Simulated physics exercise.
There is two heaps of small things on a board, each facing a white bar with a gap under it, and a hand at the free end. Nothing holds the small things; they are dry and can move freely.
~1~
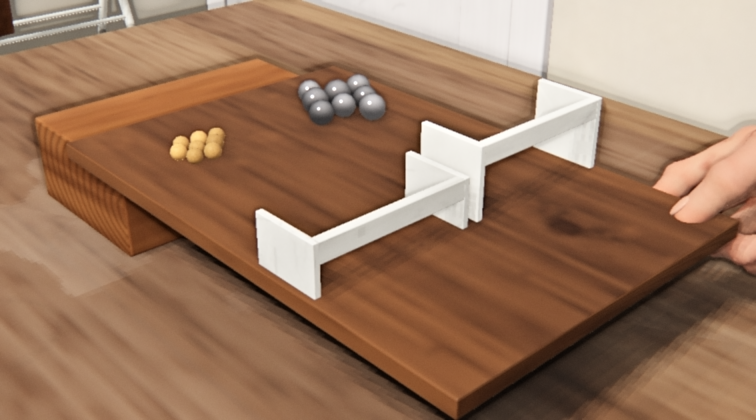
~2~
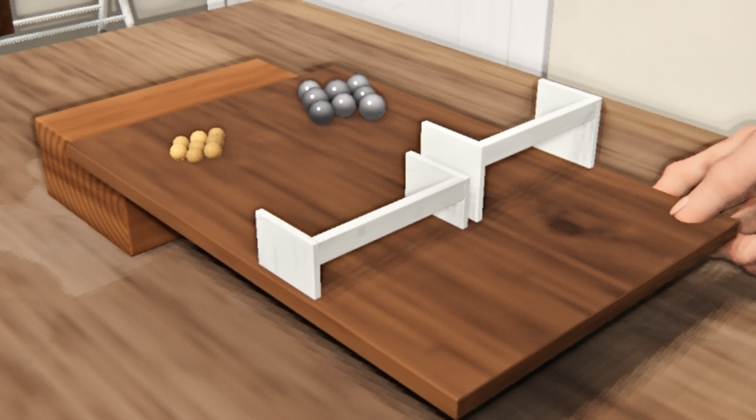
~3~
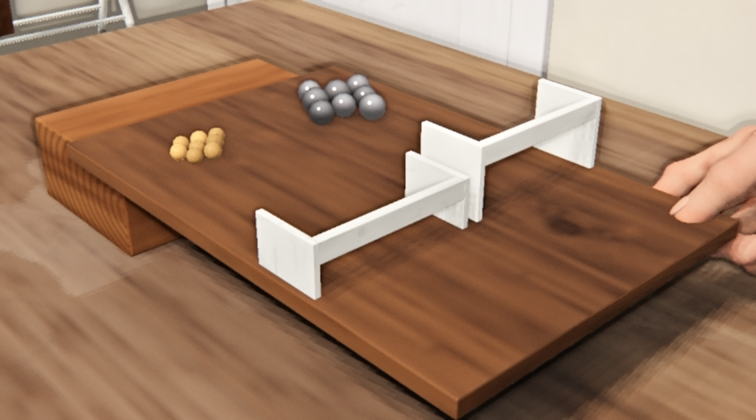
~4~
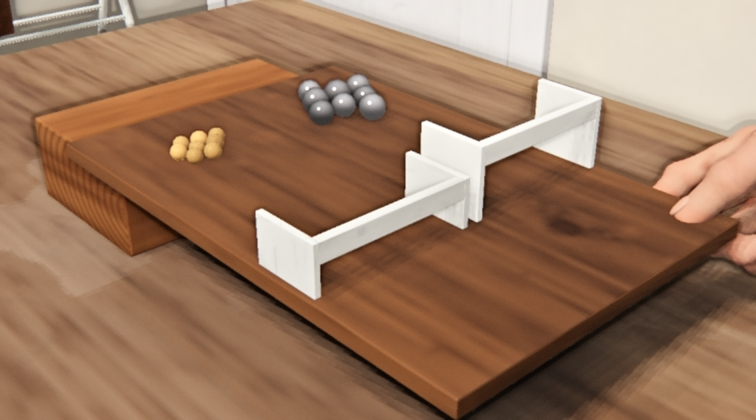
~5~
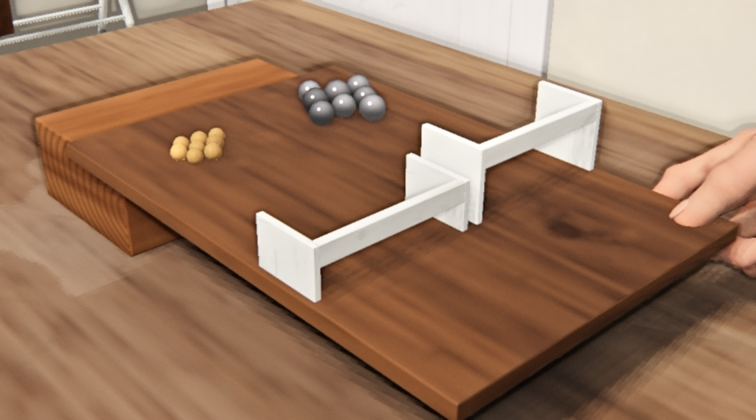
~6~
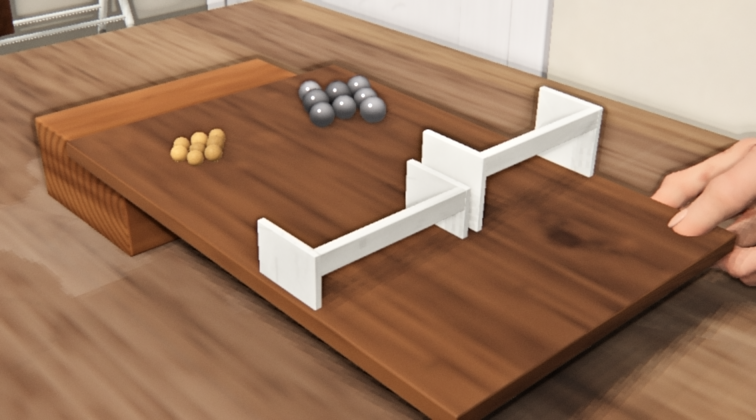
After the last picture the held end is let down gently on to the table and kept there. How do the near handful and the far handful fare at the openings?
Near handful - through the gap. Far handful - through the gap.
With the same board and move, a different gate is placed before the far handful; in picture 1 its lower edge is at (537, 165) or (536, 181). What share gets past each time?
0 % and 0 %.
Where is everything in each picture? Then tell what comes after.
Held end of the board (456, 390), level; block (202, 146), about a quarter as high as the board is long; near handful (197, 148), a few round wooden beads; far handful (344, 105), a few steel balls; near gate (393, 218), its slot higher than a piece; far gate (540, 130), its slot higher than a piece, in the first frame.
Held end of the board (456, 390), level; far handful (344, 105), in the second frame.
Held end of the board (456, 390), level; near handful (197, 148), in the third frame.
Held end of the board (456, 390), level; far handful (344, 105), in the fourth frame.
Held end of the board (456, 394), level; near handful (197, 149), in the fifth frame.
Held end of the board (455, 406), down by 2°; block (202, 146); near handful (198, 150), not moving; far handful (344, 107), not moving; near gate (394, 229); far gate (541, 140), in the sixth frame.
Then, 0.23 s later than the last frame, board sloping at 5°; near handful where it was; far handful where it was.
Then, 0.53 s later than the last frame, board sloping at 11°; near handful on its way down; far handful on its way down.
Then, 0.85 s later than the last frame, board resting at 12°; near handful every one past its gate; far handful every one past its gate.
When it is over, board resting at 12°; near handful every one past its gate; far handful every one past its gate.
